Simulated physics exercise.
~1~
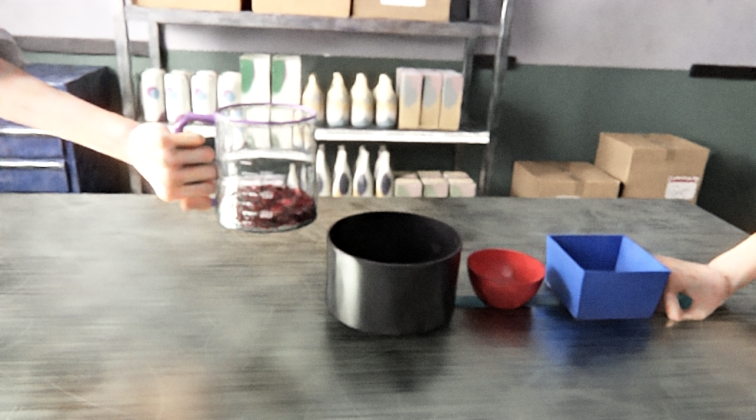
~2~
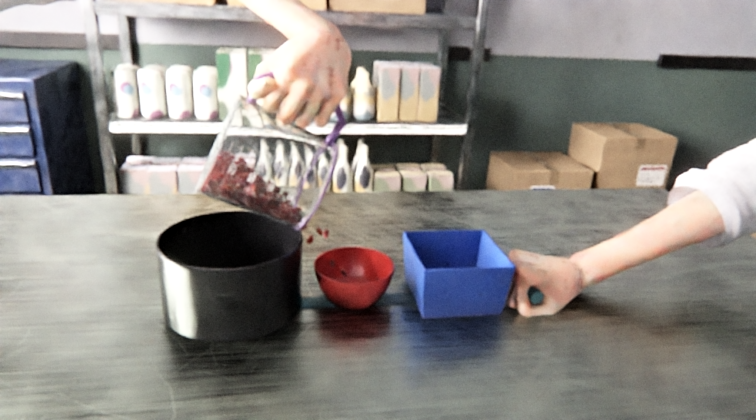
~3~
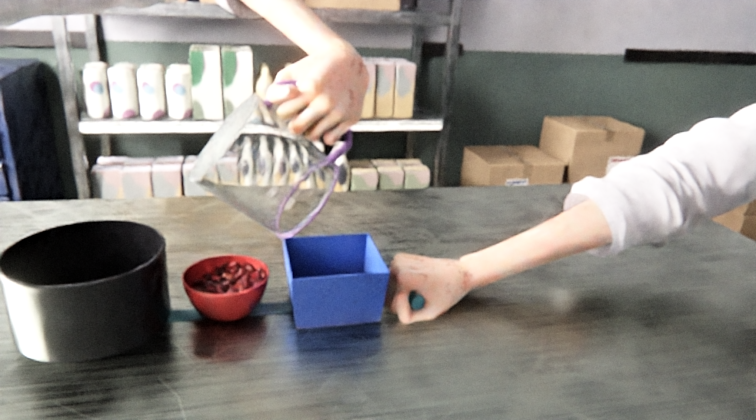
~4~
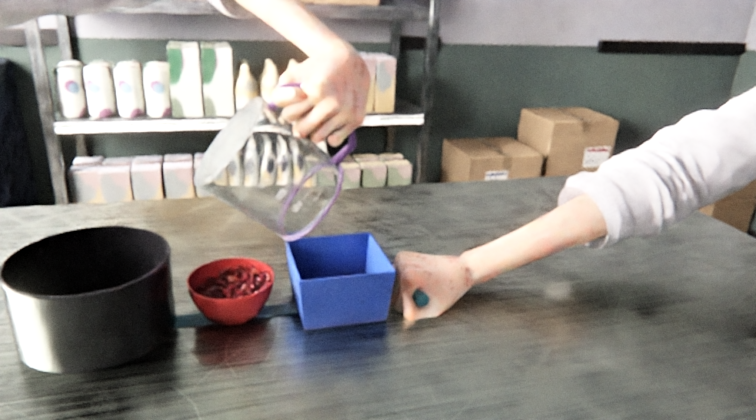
To begin with, one hand holds a clear jug with a purple handle, partly filled with dark red beans, above a dark table, while another hand rests beside a blue tin at the right end of a row with a black pot and a red bowl. The row slides left as the jug tips over and beans begin to spill from its lip. The beans land in the red bowl while the dishes continue left. Finally, the emptied jug stays tilted above the now nearly still row, with the beans heaped in the red bowl and the blue tin seemingly empty.
